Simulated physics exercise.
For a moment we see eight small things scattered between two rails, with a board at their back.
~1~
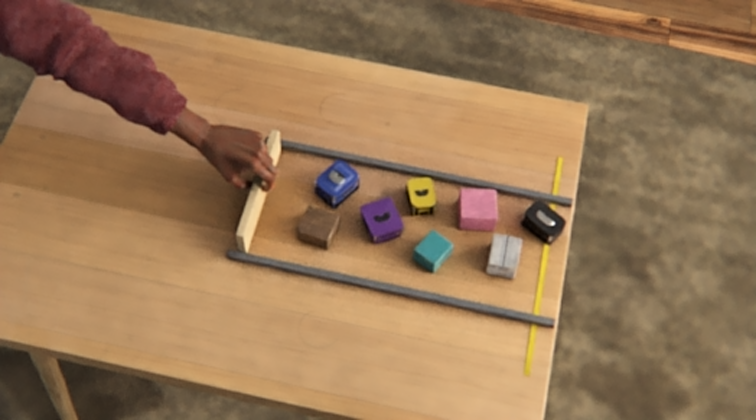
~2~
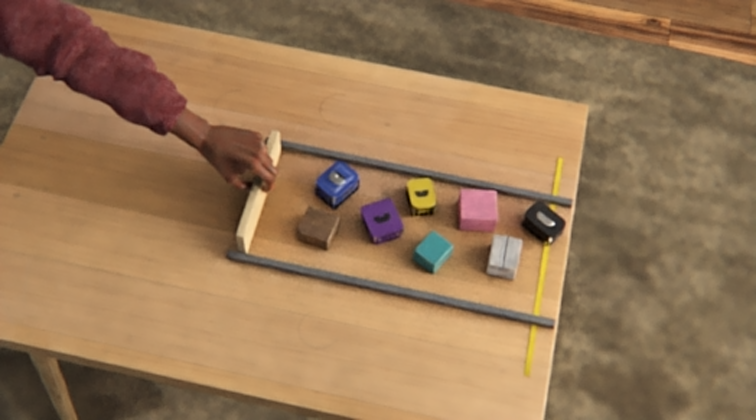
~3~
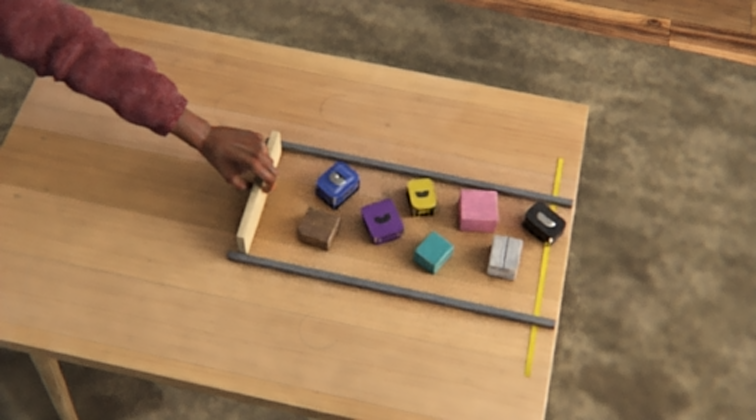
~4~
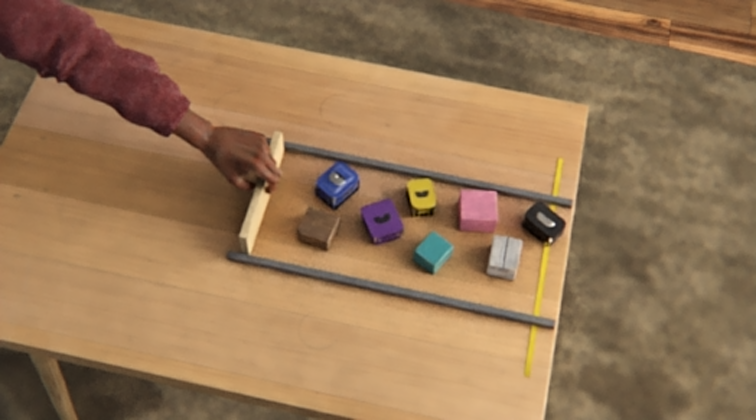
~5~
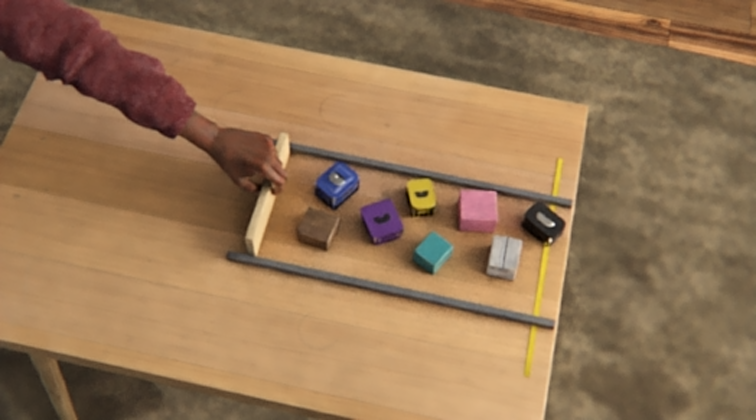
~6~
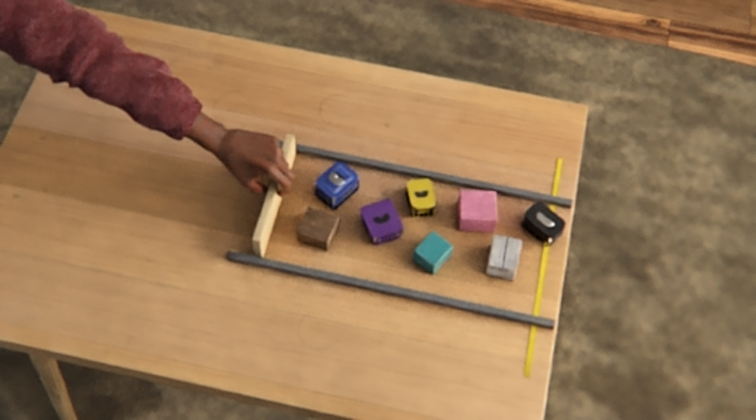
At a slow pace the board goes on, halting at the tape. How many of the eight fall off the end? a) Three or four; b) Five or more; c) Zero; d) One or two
b.
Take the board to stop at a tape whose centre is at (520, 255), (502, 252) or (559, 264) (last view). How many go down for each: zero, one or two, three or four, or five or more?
In order of the three spots, it's 3 or 4, then three or four, then more than four.
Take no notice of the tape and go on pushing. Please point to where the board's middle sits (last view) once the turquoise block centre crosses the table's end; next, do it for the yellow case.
The middle is at (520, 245) when it's the turquoise block, and at (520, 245) when it's the yellow case.
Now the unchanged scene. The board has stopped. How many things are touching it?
At rest, 2 are in contact.
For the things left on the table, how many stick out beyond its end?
Things overhanging at the end: 2.
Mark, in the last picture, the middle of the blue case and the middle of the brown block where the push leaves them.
The blue case comes to rest at (566, 225), and the brown block comes to rest at (559, 279).
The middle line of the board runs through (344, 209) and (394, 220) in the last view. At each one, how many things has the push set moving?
The first number is 3, the next one 6.
Soon after, none off yet; black case at rest near (544, 224); white box at rest near (504, 258); pink block at rest near (477, 211).
Then, none off yet; black case moved a little near (555, 228); white box moving near (510, 258); pink block moved about its own width near (513, 222).
Further on, one off so far; black case falling near (558, 408); white box moved well along near (567, 279); pink block tipped well over near (587, 242).
At rest, the number that fall off is five or more; fallen, purple case, yellow case, turquoise block, pink block, white box and black case.
